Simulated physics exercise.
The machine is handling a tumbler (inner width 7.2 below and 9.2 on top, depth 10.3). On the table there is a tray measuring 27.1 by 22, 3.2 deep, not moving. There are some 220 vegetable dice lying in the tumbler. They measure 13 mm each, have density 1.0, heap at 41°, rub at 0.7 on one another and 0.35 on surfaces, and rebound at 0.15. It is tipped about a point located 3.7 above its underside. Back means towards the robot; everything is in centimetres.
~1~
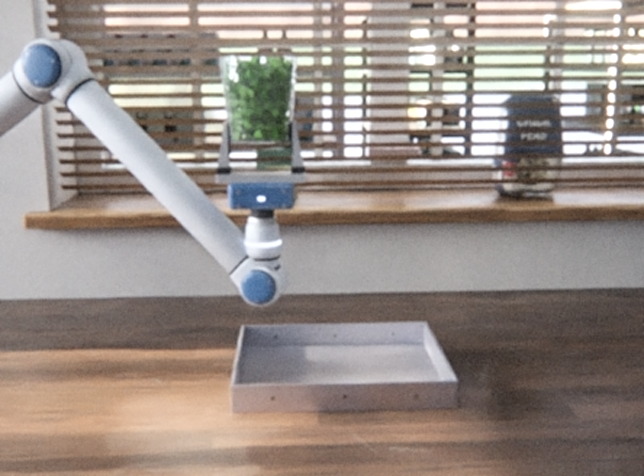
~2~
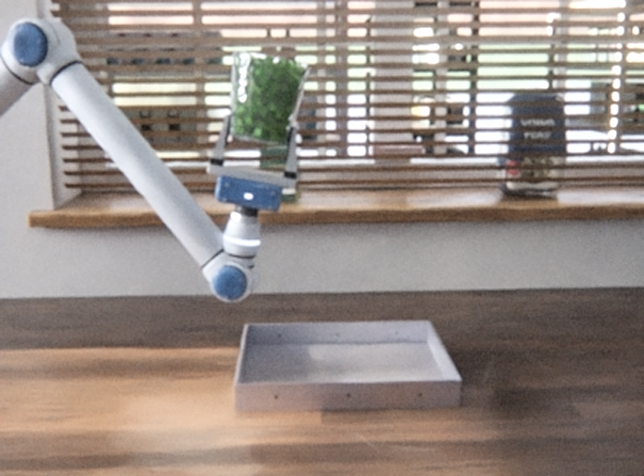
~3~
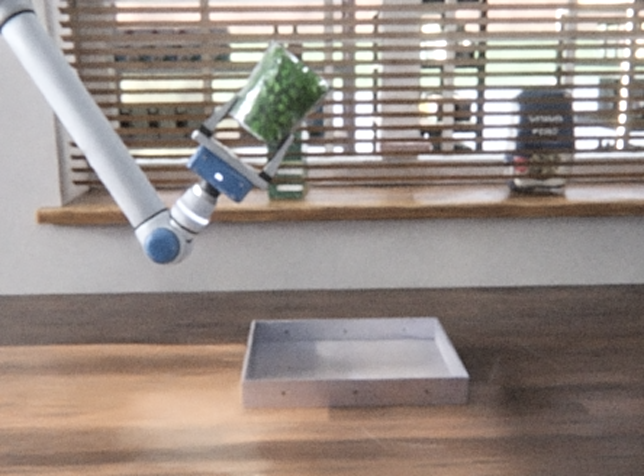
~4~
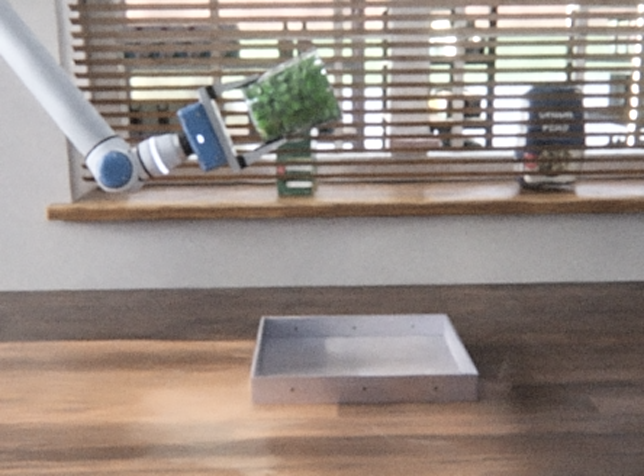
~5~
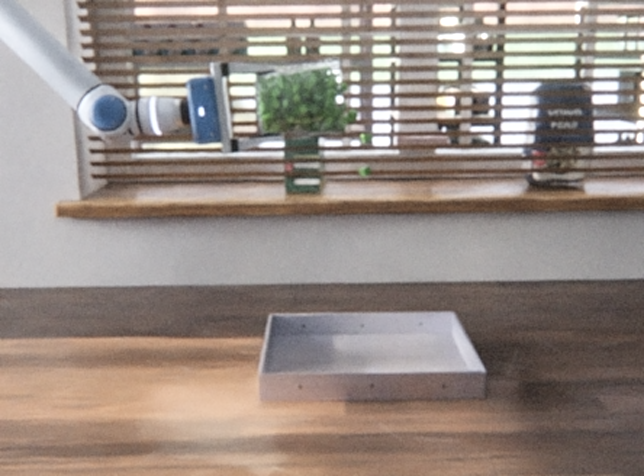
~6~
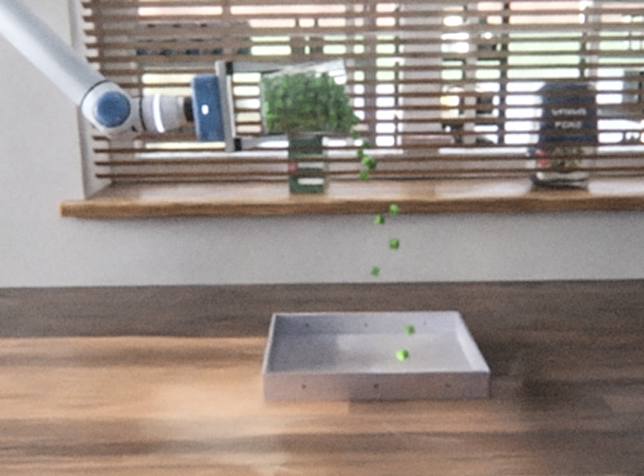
A robot arm holding a clear tumbler of small green cubes tilted it rightward until it lay nearly sideways, and a few cubes dropped from its mouth, some landing in the tray below.
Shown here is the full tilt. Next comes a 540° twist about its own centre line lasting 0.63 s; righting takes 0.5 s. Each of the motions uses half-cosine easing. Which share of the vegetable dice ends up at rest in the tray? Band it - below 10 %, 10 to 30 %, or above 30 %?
My answer is 10 to 30 %.
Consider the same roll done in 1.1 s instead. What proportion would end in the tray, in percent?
In that case around 45 percent.
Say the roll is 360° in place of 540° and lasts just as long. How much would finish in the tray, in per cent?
In that case some 30 per cent.
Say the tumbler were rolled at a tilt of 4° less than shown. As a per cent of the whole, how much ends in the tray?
15 %.
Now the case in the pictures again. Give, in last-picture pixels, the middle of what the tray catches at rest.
The middle lies at roughly (406, 355).
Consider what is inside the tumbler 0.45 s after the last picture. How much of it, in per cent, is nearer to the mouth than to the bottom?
Looks like around 45 per cent to me.
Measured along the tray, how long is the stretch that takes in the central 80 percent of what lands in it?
Spread length: Close to 12 cm.
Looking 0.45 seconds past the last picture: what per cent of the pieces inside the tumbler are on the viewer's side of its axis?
45 %.
Then, 0.45 s after the last picture, tipped 86°, highest piece 40 above the table; 177 in the tumbler, 25 in the tray, 1 on the table or floor, 16 in flight or on a rim.
Then, 0.90 s after the last picture, tipped 37°, highest piece 40 above the table; 161 in the tumbler, 42 in the tray, 9 on the table or floor, 7 in flight or on a rim.
Then, 1.33 s after the last picture, upright, highest piece 42 above the table; 161 in the tumbler, 49 in the tray, 9 on the table or floor.
Then, 2.03 s after the last picture, upright, highest piece 42 above the table; 161 in the tumbler, 49 in the tray, 9 on the table or floor.
Final count, 161 in the tumbler, 49 in the tray, 9 on the table or floor. That is 22 % in the tray.
